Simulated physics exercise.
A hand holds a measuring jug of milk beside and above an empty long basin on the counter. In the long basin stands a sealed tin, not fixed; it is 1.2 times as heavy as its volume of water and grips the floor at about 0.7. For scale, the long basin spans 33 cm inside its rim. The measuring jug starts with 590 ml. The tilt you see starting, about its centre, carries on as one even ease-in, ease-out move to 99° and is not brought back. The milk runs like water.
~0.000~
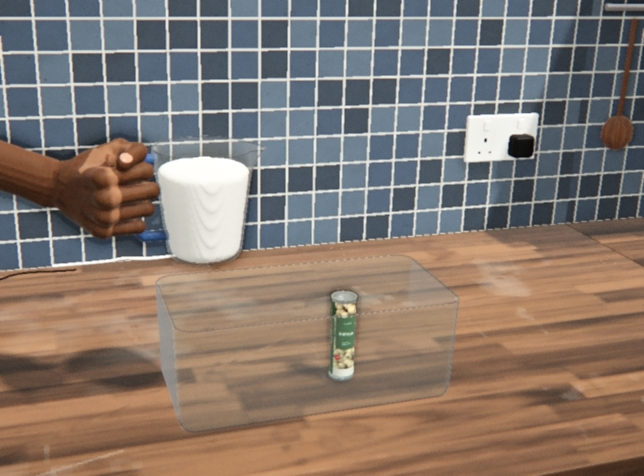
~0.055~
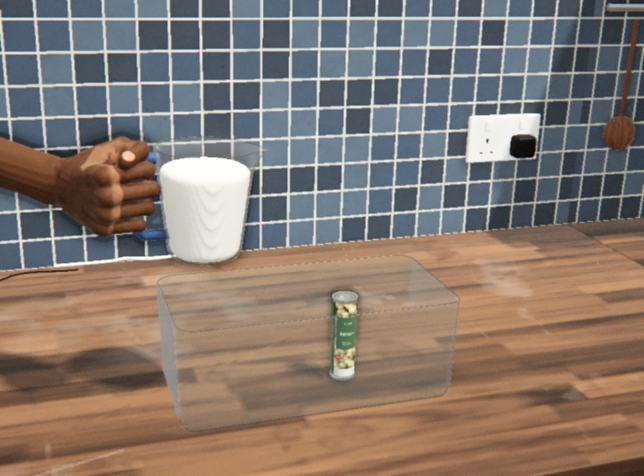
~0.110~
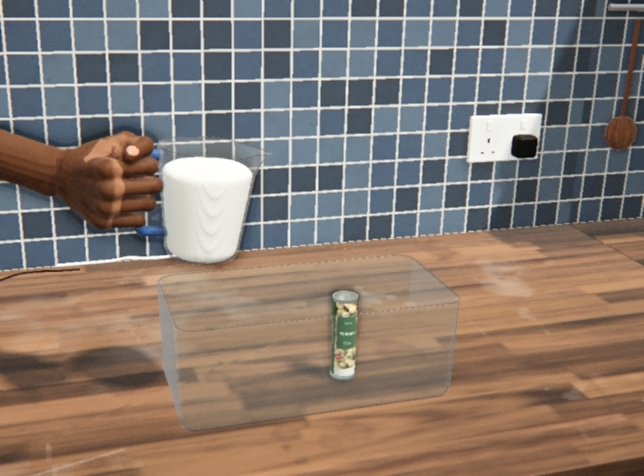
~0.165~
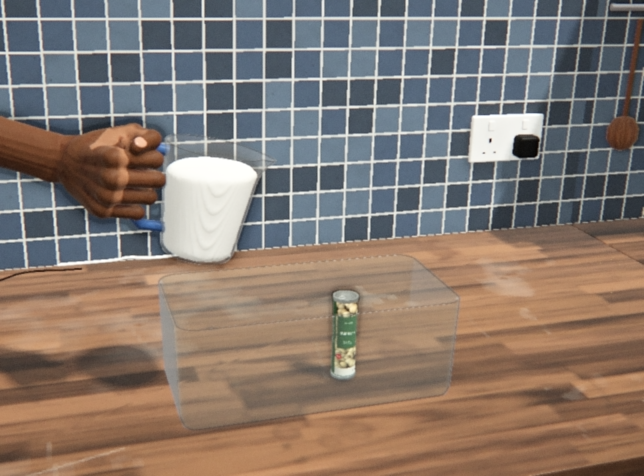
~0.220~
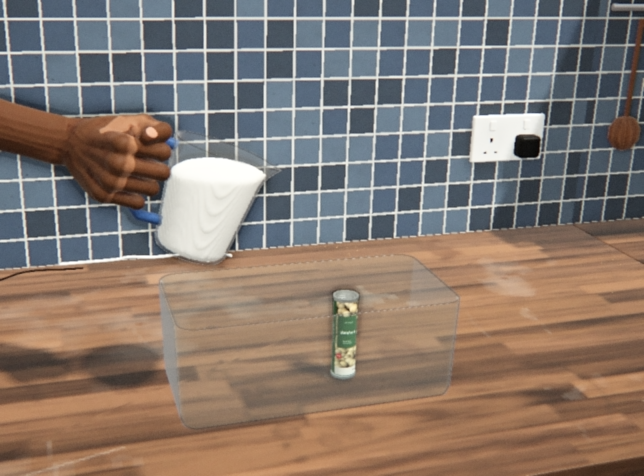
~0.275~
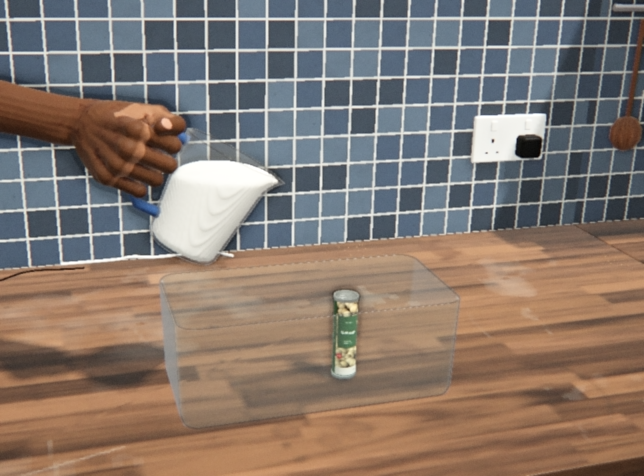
A hand tilts a jug of milk rightward beside a clear basin on a wooden counter.
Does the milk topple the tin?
It keeps standing.
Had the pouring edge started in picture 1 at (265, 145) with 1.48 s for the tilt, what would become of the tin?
Then it remains upright.
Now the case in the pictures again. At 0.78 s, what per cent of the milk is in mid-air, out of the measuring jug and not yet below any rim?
About 14 per cent.
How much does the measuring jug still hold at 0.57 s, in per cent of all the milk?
Near 62 in a hundred.
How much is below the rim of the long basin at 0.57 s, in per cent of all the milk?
Some 16 per cent.
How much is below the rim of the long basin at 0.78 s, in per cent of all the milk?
Near 68 in a hundred.
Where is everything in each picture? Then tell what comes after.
It leans 0°; its right rim is at (266, 146); the milk meets the walls at (158, 170) and (247, 165); the long basin's rim runs from (165, 305) to (434, 278); the tin's top is at (344, 300), in the first picture.
It leans 1°; its right rim is at (268, 148); the milk meets the walls at (159, 169) and (248, 166), in the second picture.
It leans 5°; its right rim is at (271, 152); the milk meets the walls at (162, 168) and (250, 167), in the third picture.
It leans 11°; its right rim is at (276, 159); the milk meets the walls at (166, 169) and (256, 169), in the fourth picture.
It leans 20°; its right rim is at (281, 168); the milk meets the walls at (169, 172) and (263, 169), in the fifth picture.
It leans 29°; its right rim is at (284, 181); the milk meets the walls at (170, 177) and (273, 173), in the sixth picture.
By 0.57 s the tilt is 85° and 63 per cent is still to pour; the tin stands where it began.
By 0.78 s the tilt is 99° and 18 per cent is still to pour; the tin leans 5°.
By 1.01 s the tilt is 99° and 2 per cent is still to pour; the tin stands 1 cm from where it began.
By 1.25 s the tilt is 99° and 0 per cent is still to pour; the tin stands 1 cm from where it began.
At rest the tin stands 1 cm from where it began.
